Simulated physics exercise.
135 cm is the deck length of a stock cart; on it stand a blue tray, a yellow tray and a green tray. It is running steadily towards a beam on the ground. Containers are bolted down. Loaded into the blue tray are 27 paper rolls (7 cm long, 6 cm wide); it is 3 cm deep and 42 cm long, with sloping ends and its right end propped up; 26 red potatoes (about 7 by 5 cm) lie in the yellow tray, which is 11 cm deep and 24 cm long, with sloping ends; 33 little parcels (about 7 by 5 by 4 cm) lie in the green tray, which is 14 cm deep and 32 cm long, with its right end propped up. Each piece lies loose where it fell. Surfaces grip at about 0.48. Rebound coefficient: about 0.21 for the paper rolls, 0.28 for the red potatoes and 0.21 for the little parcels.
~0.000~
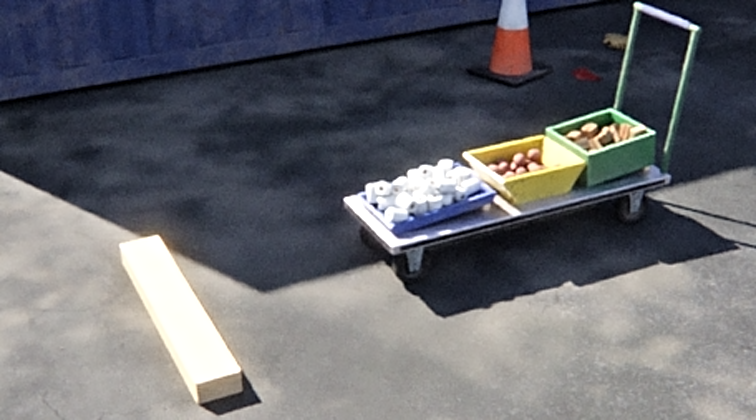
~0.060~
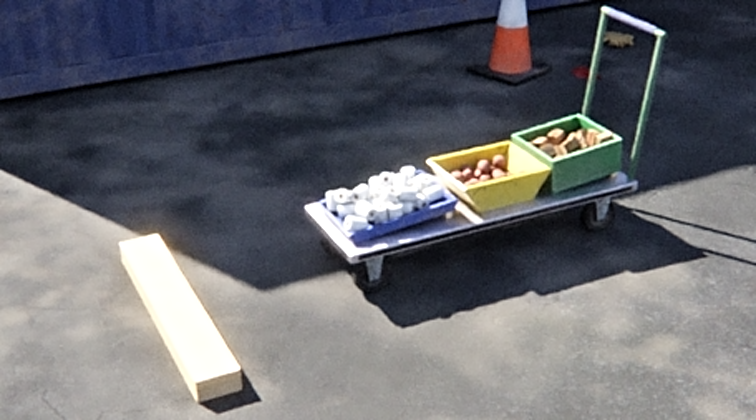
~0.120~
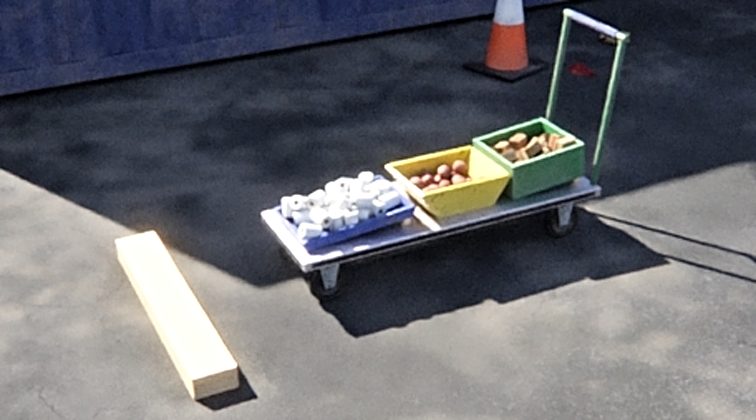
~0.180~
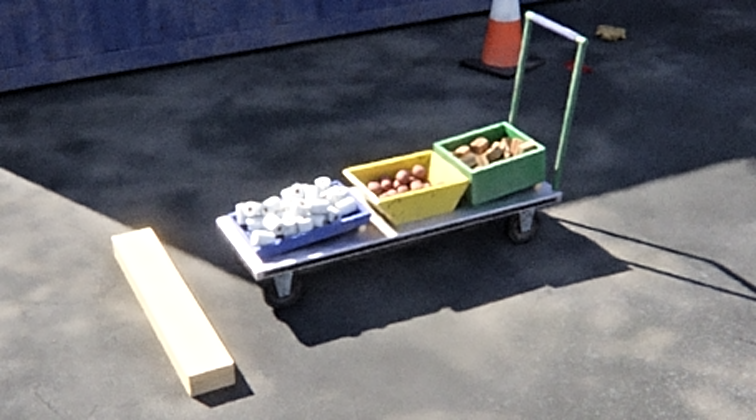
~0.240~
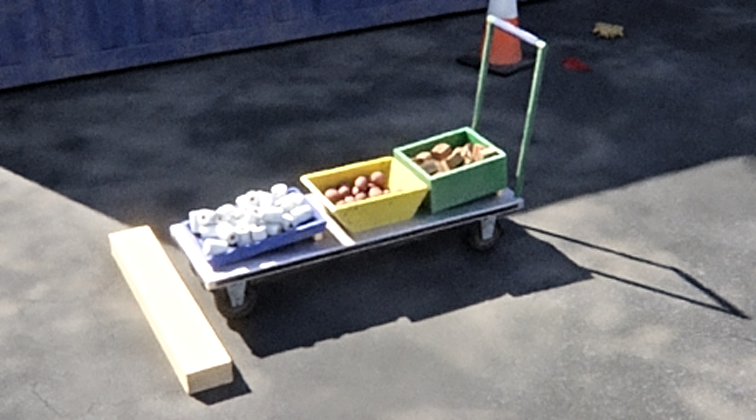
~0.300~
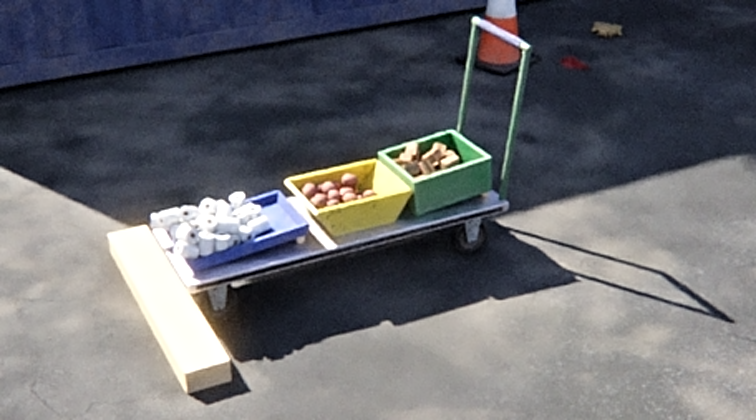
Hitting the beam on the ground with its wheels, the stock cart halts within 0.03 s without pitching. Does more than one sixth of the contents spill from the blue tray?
The escaping share goes past a sixth.
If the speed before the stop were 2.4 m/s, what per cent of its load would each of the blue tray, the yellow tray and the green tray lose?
In that case the blue tray sheds 50 per cent of its load, the yellow tray 0 per cent, and the green tray 0 per cent.
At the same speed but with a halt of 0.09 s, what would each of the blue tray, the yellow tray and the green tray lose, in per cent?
With that change, blue tray 60 per cent, yellow tray 0 per cent, green tray 0 per cent.
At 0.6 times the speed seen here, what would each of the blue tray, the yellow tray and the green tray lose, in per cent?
In that case the blue tray sheds 40 per cent, the yellow tray 0 per cent and the green tray 0 per cent.
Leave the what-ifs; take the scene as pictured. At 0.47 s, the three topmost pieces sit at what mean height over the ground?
Mean height: Some 46 cm.
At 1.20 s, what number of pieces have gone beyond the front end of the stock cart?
Roughly 16.
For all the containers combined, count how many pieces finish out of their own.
Pieces: Around 25.
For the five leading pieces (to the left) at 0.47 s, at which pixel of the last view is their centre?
Around (92, 256) in pixels.
After 0.35 s, the blue tray is down by 7 of 27, the yellow tray has all 26 and the green tray has all 33.
After 0.47 s, the blue tray is down by 15 of 27, the yellow tray is down by 3 of 26 and the green tray is down by 1 of 33.
After 0.70 s, the blue tray is down by 17 of 27, the yellow tray is down by 5 of 26 and the green tray is down by 2 of 33.
When it is over (at 1.20 s), the blue tray is down by 17 of 27, the yellow tray is down by 5 of 26 and the green tray is down by 2 of 33. Asked share, 17 of 27, 63 per cent.
